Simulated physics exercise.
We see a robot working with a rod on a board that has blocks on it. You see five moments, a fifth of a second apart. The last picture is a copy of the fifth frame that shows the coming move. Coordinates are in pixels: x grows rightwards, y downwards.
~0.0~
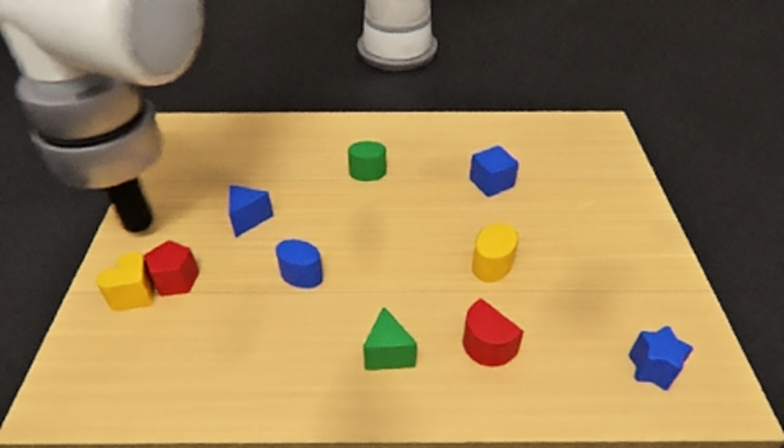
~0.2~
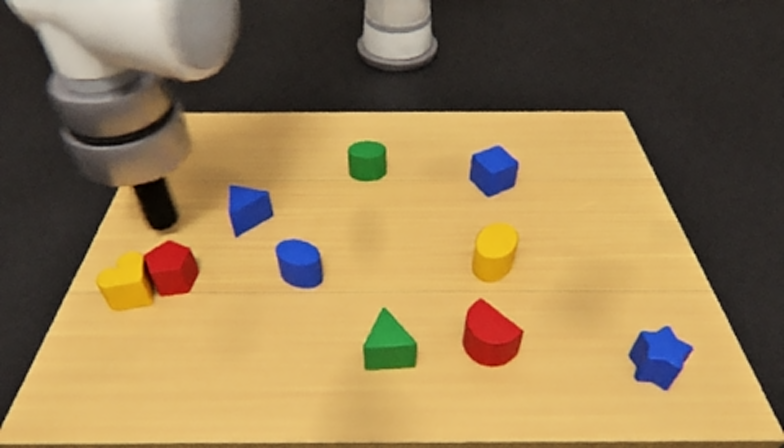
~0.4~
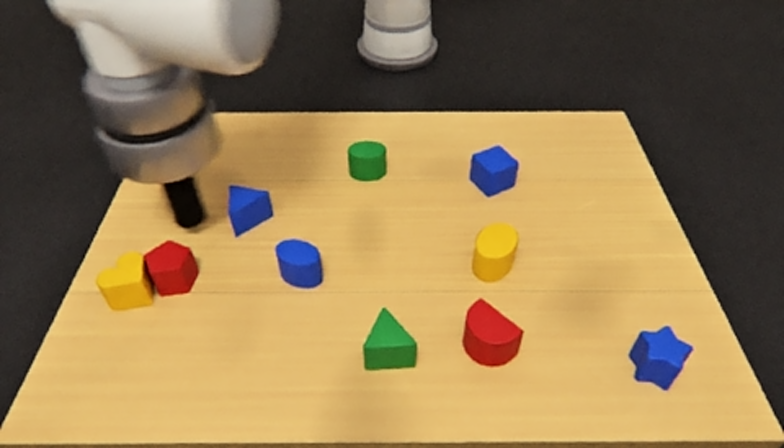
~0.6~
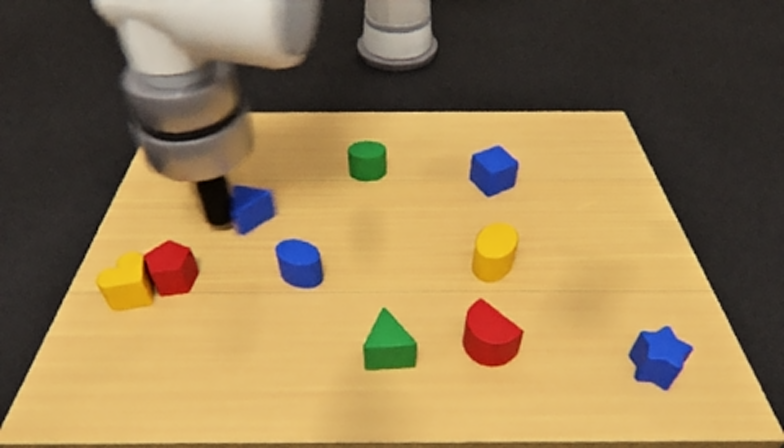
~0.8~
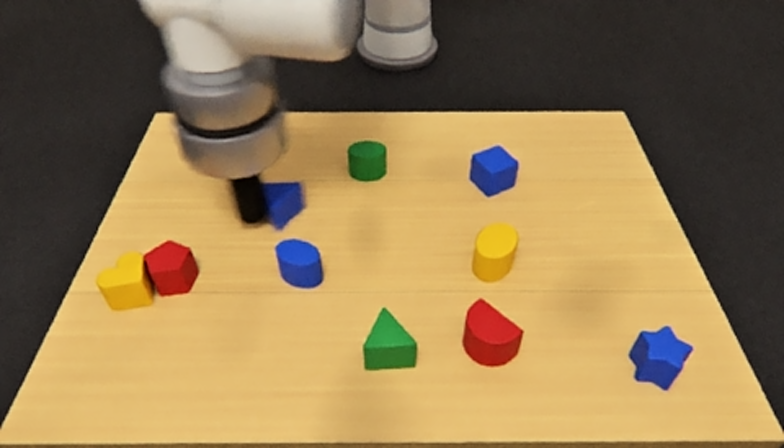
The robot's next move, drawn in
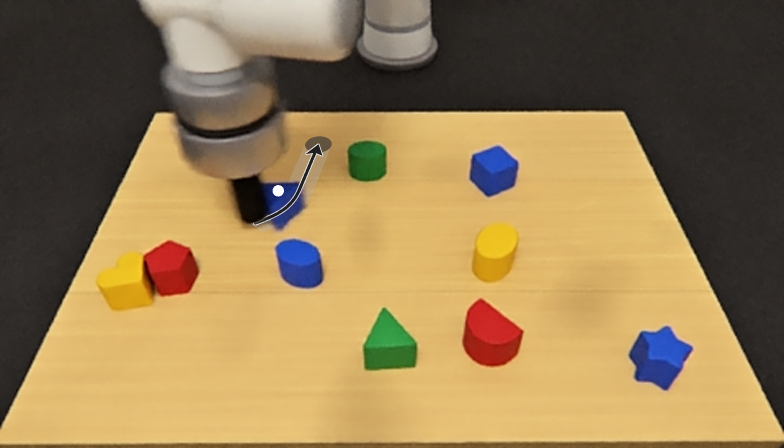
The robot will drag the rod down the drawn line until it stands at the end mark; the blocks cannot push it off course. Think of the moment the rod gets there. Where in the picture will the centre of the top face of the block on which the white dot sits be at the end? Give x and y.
Most likely (319, 176).
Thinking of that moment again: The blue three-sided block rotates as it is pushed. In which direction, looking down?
Spin direction: Clockwise.
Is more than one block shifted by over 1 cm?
I believe not.
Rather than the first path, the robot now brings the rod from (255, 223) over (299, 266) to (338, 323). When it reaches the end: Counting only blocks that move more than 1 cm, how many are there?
By the end, one block will have moved.
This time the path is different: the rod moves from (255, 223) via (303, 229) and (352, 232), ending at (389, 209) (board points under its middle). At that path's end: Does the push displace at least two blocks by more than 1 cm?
Final answer: No.
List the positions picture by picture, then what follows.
Tip of the rod at (139, 222), middles of tops, blue three-sided block at (243, 196), green elliptical block at (367, 148), in the first picture.
Rod at (163, 220), nothing pushed, in the second picture.
Rod at (191, 218), nothing pushed, in the third picture.
Rod at (220, 216), blue three-sided block at (246, 195), in the fourth picture.
Rod at (253, 213), blue three-sided block at (278, 191), green elliptical block at (367, 148), in the fifth picture.
The line goes from (255, 223) via (293, 201) and (307, 171), ending at (318, 144); the dot is on the blue three-sided block.
What follows on the original path. One third of the way, rod at (292, 190); blue three-sided block at (318, 177), turned 35° clockwise.
Two thirds of the way, rod at (306, 161); blue three-sided block at (319, 176), turned 40° clockwise.
At the end, rod at (317, 135); blue three-sided block at (319, 176), turned 40° clockwise; green elliptical block unmoved.
